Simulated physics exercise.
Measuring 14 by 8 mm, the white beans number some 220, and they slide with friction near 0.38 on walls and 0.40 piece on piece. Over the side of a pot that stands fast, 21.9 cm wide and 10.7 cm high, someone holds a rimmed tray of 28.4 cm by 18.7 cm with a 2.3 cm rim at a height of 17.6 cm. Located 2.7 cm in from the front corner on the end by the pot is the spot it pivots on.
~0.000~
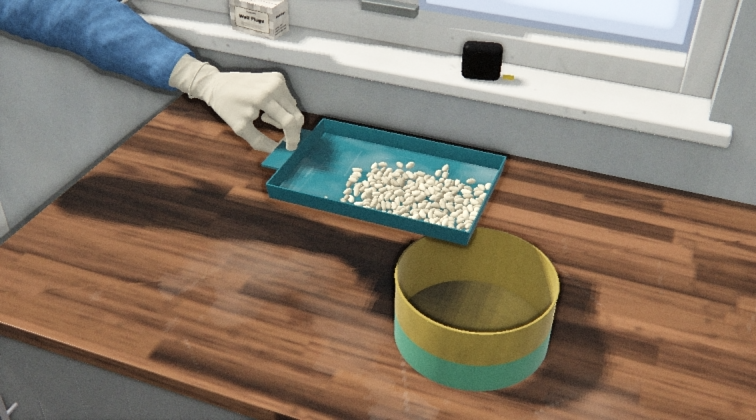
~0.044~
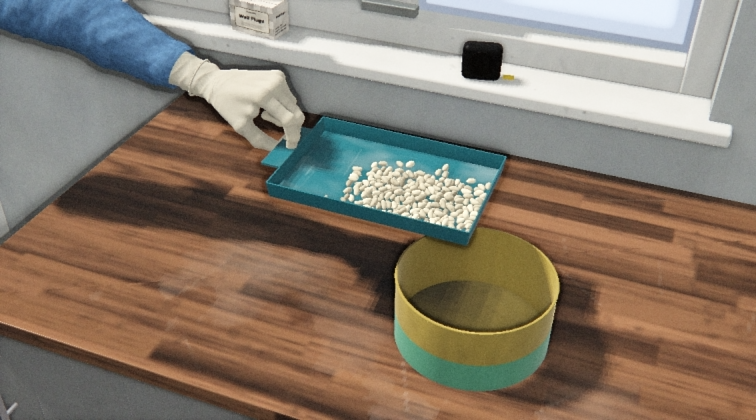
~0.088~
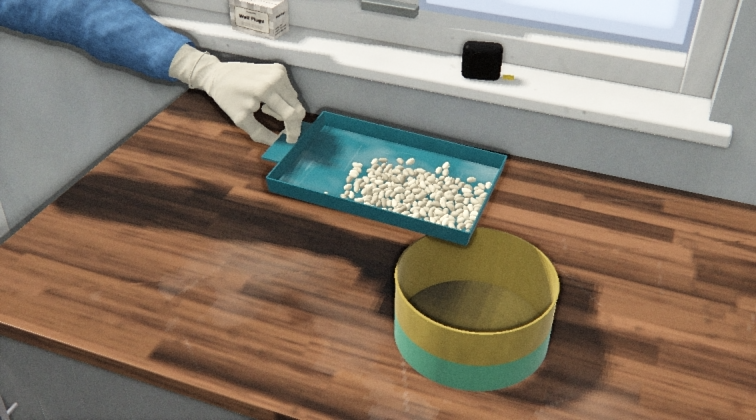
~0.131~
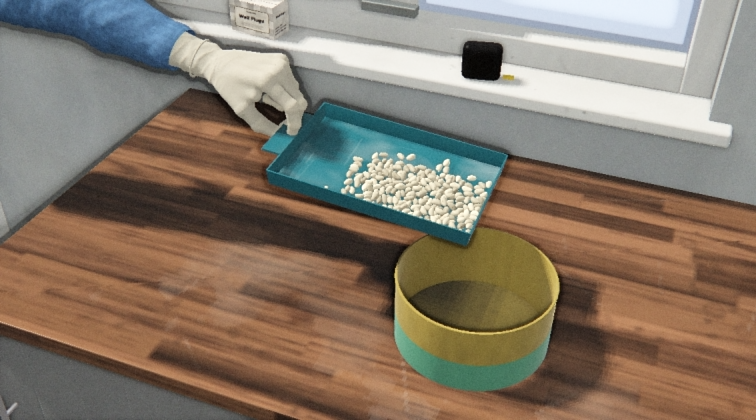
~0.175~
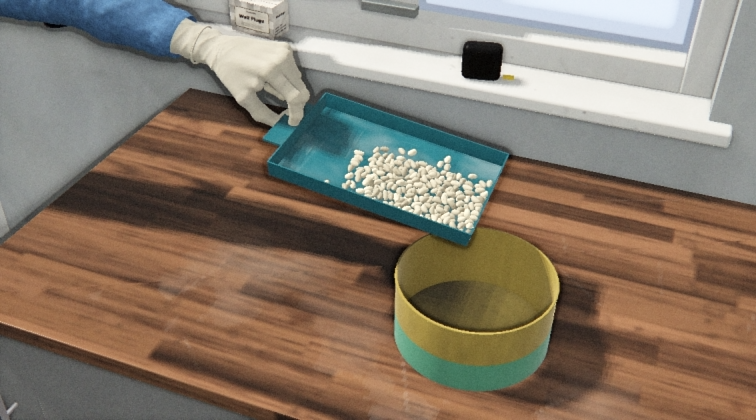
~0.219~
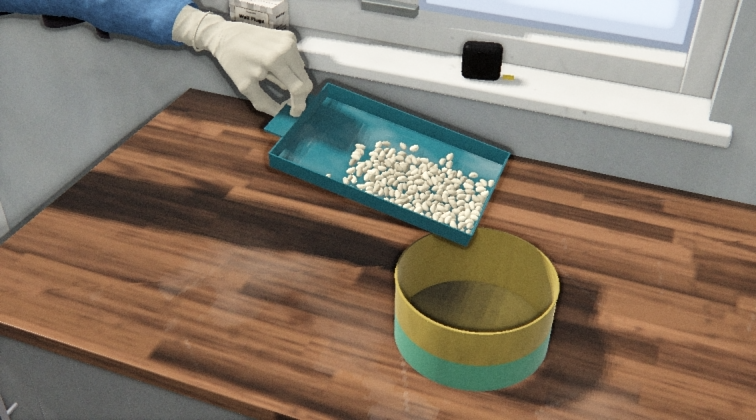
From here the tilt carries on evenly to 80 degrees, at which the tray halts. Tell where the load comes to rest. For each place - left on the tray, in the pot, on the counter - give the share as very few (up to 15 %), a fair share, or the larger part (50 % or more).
Tray: A fair share; pot: The larger part; counter: Very few.
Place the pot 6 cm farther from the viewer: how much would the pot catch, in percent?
Expect something close to 60 per cent.
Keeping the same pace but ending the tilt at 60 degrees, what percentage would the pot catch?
In that case it comes to about 30 in a hundred.
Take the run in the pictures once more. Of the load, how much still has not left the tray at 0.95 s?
About 100 per cent.
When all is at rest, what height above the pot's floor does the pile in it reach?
It stands at some 2.0 cm.
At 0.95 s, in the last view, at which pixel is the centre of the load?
Close to pixel (476, 194).
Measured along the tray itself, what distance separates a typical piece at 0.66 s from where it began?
About 2 cm.
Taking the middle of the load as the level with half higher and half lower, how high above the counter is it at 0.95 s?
Roughly 22 centimetres, give or take.
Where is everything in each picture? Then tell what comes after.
The first frame shows tray tilt 0 degrees, front corners at (269, 183) and (468, 231); middle of the pieces at (416, 194); pot at (477, 276).
The second frame shows tray tilt 1 degrees, front corners at (269, 182) and (468, 231); middle of the pieces at (417, 193).
The third frame shows tray tilt 2 degrees, front corners at (269, 177) and (468, 231); middle of the pieces at (417, 191).
The fourth frame shows tray tilt 5 degrees, front corners at (269, 169) and (469, 232), lowest corner right front; middle of the pieces at (418, 189).
The fifth frame shows tray tilt 9 degrees, front corners at (270, 161) and (470, 233), lowest corner right front; middle of the pieces at (419, 185).
The sixth frame shows tray tilt 12 degrees, front corners at (272, 153) and (470, 233), lowest corner right front; middle of the pieces at (420, 183); pot at (477, 276). Its pace works out near 75 degrees a second.
Then, at 0.66 s, tilt 45 degrees; the tray holds 100 %, the pot 0 %.
Then, at 0.95 s, tilt 67 degrees; the tray holds 100 %, the pot 0 %.
Then, at 1.34 s, tilt 80 degrees; the tray holds 35 %, the pot 60 %.
By 2.3 s all is still; tray 30 %, pot 70 %, counter 0 %.
